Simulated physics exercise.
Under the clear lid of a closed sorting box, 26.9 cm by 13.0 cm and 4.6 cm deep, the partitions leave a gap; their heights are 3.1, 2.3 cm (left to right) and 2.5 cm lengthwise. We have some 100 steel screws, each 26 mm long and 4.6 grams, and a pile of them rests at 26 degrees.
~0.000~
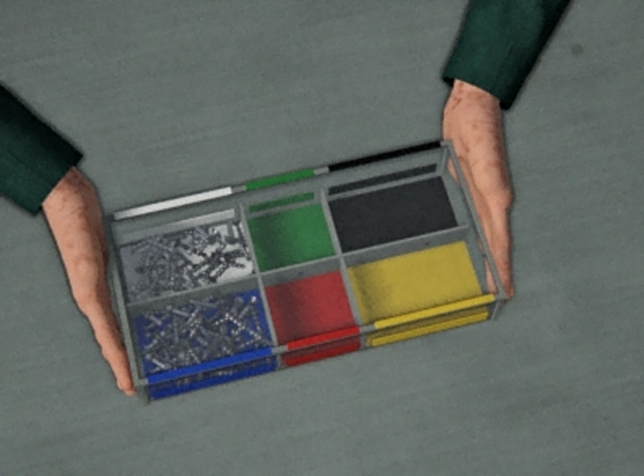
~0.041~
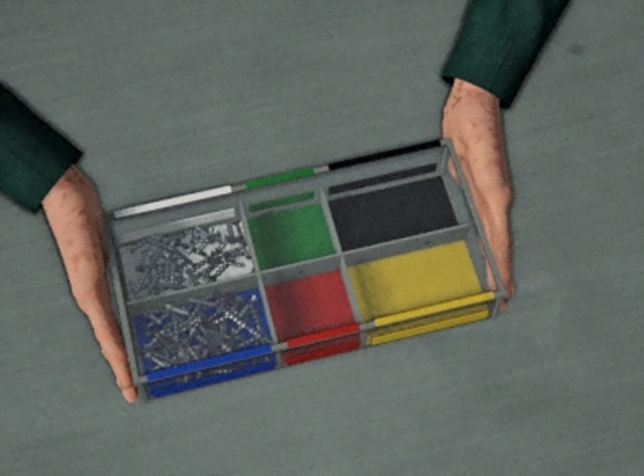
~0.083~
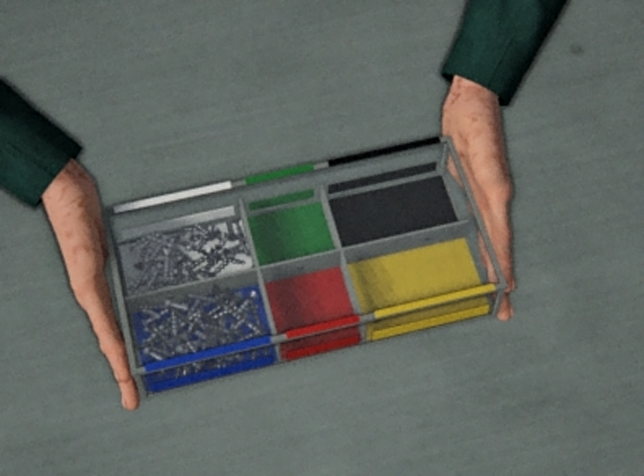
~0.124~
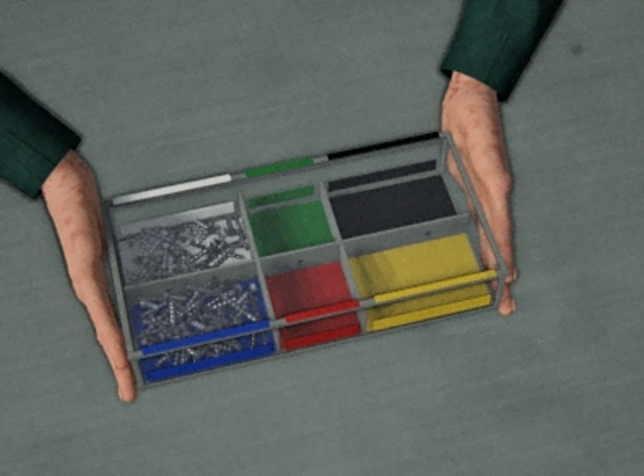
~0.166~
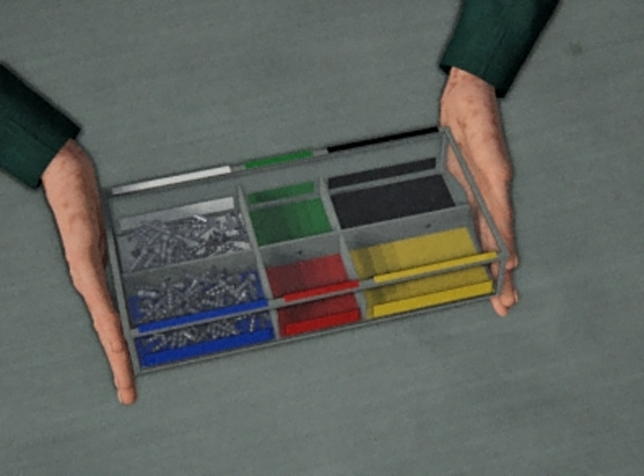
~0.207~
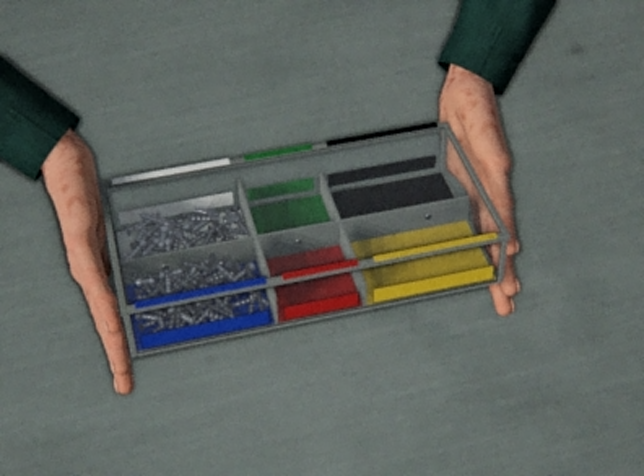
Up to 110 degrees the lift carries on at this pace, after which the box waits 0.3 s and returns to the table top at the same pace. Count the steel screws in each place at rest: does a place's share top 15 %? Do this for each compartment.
Red compartment: Stays behind the line; blue compartment: Stays behind the line; green compartment: Stays behind the line; yellow compartment: Stays behind the line; white compartment: Crosses the line; black compartment: Stays behind the line.
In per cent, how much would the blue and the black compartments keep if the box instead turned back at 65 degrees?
Then the blue compartment would keep 50 per cent and the black one 0 per cent.
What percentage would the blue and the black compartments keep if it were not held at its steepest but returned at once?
Blue 0; black 0.
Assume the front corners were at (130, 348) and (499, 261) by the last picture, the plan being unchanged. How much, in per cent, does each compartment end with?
Final shares: Red 0%, blue 0%, green 5%, yellow 0%, white 95%, black 0%.
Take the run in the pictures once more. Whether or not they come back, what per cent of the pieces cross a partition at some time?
Close to 60 in a hundred.
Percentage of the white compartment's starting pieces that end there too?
Something like 100 per cent.
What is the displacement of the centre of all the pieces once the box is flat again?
4.5 cm.
Then, at 1.04 s, tilt 110 degrees; green 5 %, white 90 %.
After 1.59 s, tilt 58 degrees; green 10 %, white 90 %.
After 2.20 s, tilt 0 degrees; green 10 %, white 90 %.
By 2.7 s all is still; red 0 %, blue 0 %, green 10 %, yellow 0 %, white 90 %, black 0 %.
